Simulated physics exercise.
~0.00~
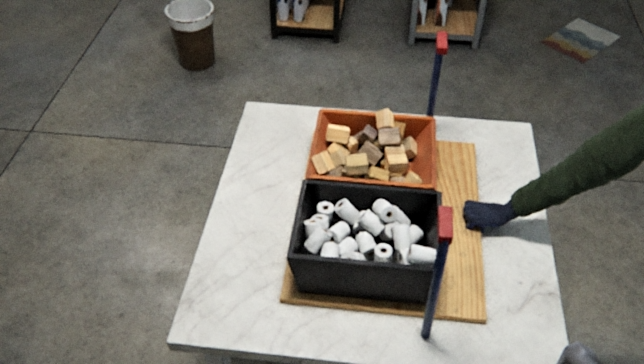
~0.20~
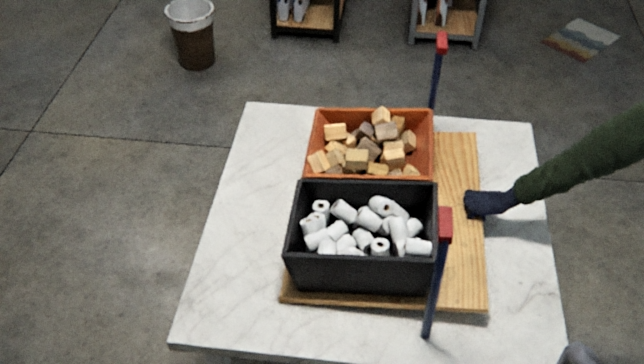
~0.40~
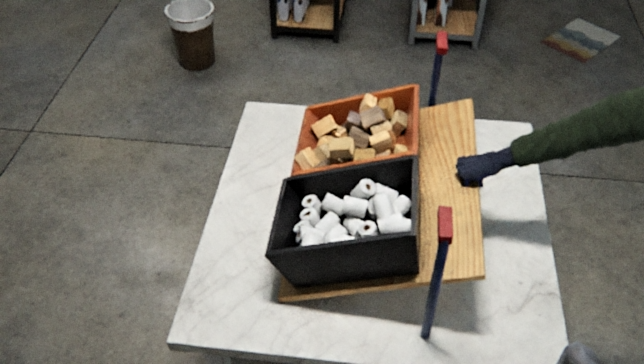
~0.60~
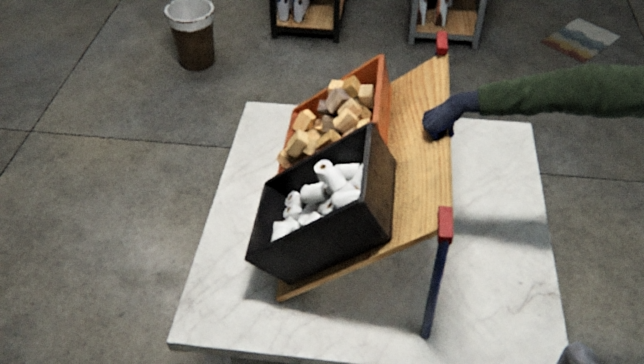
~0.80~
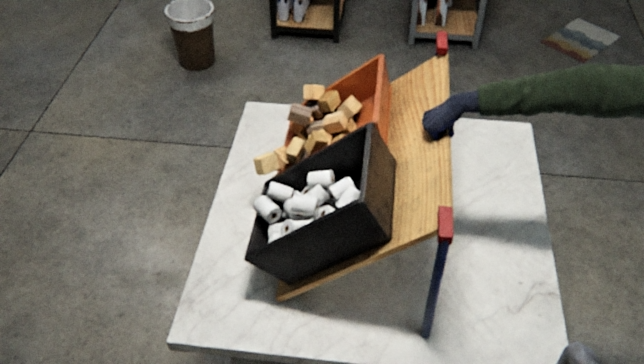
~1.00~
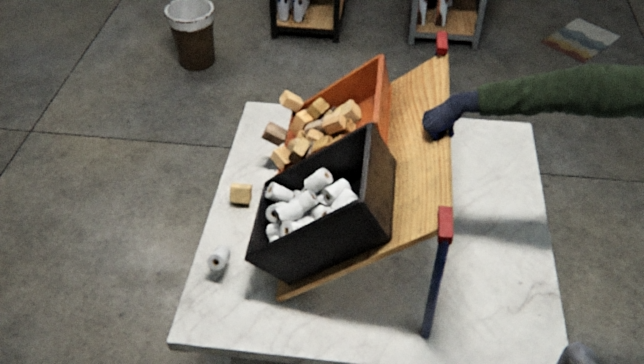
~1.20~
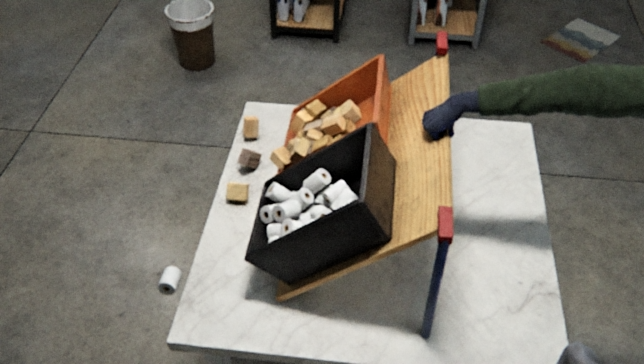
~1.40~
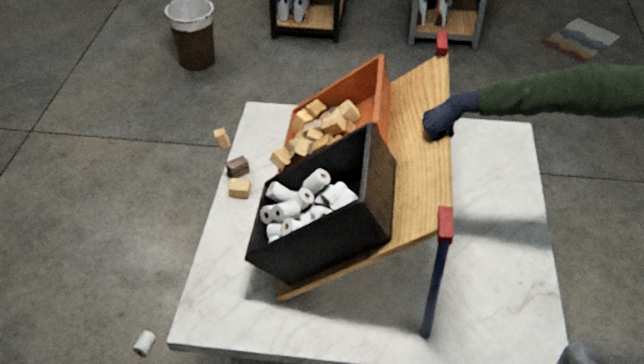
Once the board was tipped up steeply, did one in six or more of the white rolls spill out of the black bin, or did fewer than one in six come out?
Fewer than one in six came out. A single white roll left the black bin and dropped off the table to the floor, while the rest stayed inside.
